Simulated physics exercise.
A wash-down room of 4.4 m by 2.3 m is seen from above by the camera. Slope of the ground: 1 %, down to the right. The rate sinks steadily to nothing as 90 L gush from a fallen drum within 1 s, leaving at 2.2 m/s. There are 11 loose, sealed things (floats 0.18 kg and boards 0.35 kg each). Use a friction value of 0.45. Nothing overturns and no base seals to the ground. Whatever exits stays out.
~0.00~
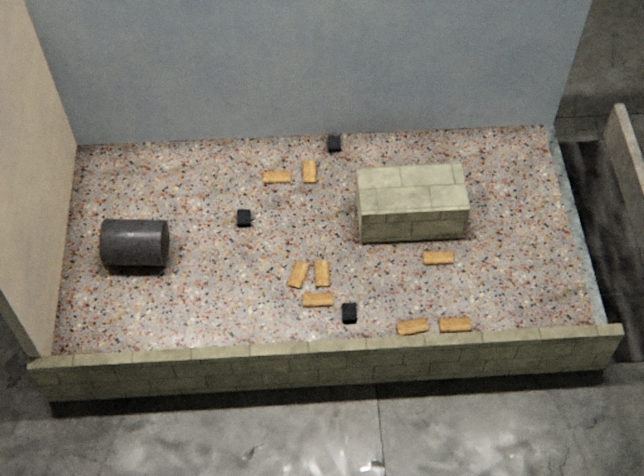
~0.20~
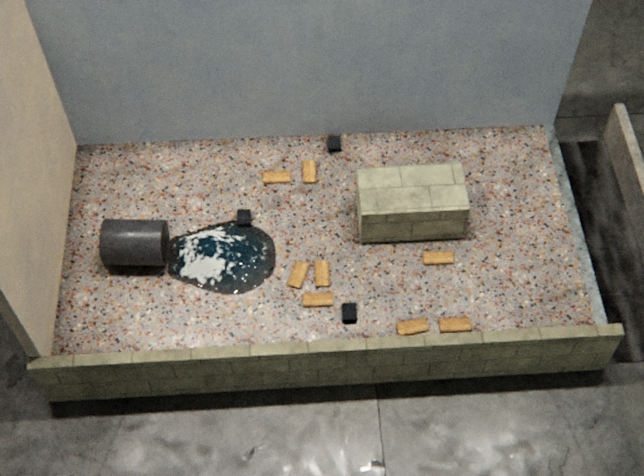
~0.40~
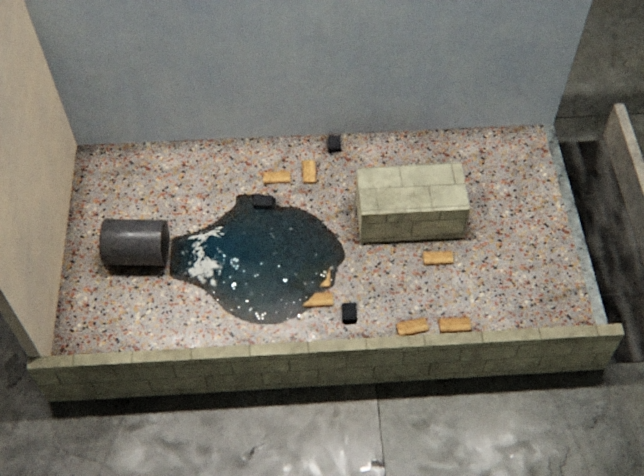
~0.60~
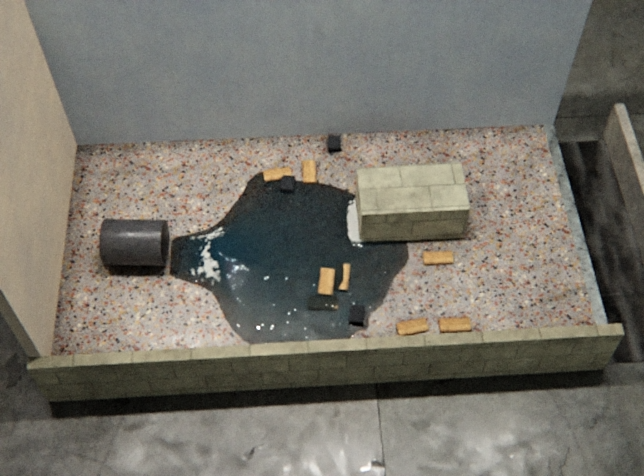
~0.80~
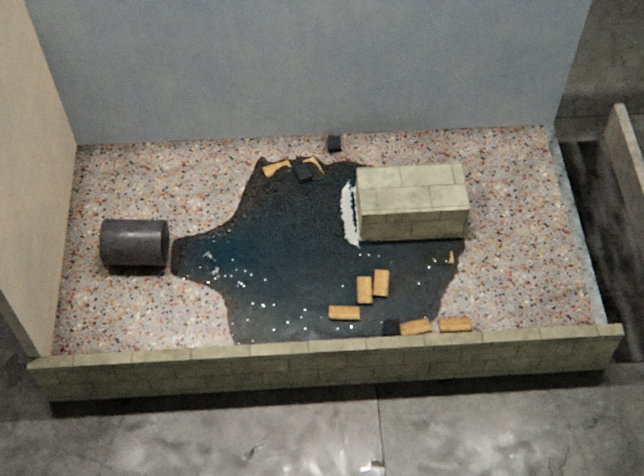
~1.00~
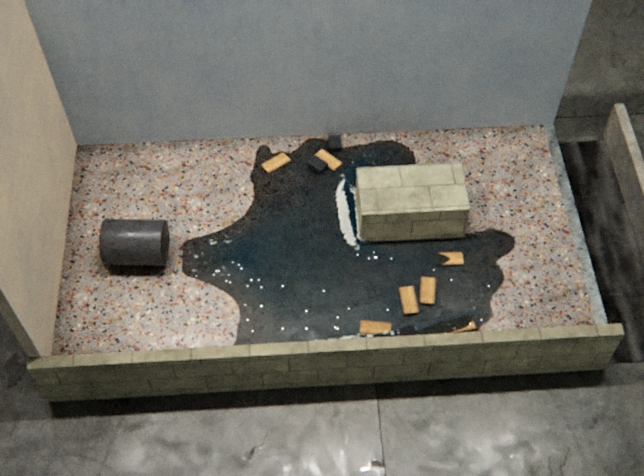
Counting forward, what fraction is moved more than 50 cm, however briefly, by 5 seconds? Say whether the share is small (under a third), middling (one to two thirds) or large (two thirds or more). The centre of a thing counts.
Large, two thirds or more.
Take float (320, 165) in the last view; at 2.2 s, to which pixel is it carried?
Close to pixel (394, 155).
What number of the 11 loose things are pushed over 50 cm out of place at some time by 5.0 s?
My count is 10.
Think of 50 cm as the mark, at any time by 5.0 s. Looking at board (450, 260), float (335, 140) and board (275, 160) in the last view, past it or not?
First exceeds it, second exceeds it, third does not reach it.
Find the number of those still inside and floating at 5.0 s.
Count at that moment: 0.
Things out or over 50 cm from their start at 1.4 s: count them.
That would be 8.
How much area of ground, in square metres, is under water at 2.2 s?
I'd estimate close to 4.0 m2.
After 1.4 s 8 of 11 are over 50 cm from their spots; 10 afloat.
After 2.2 s 9 of 11 are over 50 cm from their spots; 5 afloat.
After 3.5 s 10 of 11 are over 50 cm from their spots; 0 afloat.
After 5.0 s 10 of 11 are over 50 cm from their spots, and 10 have been at some point; 0 afloat.
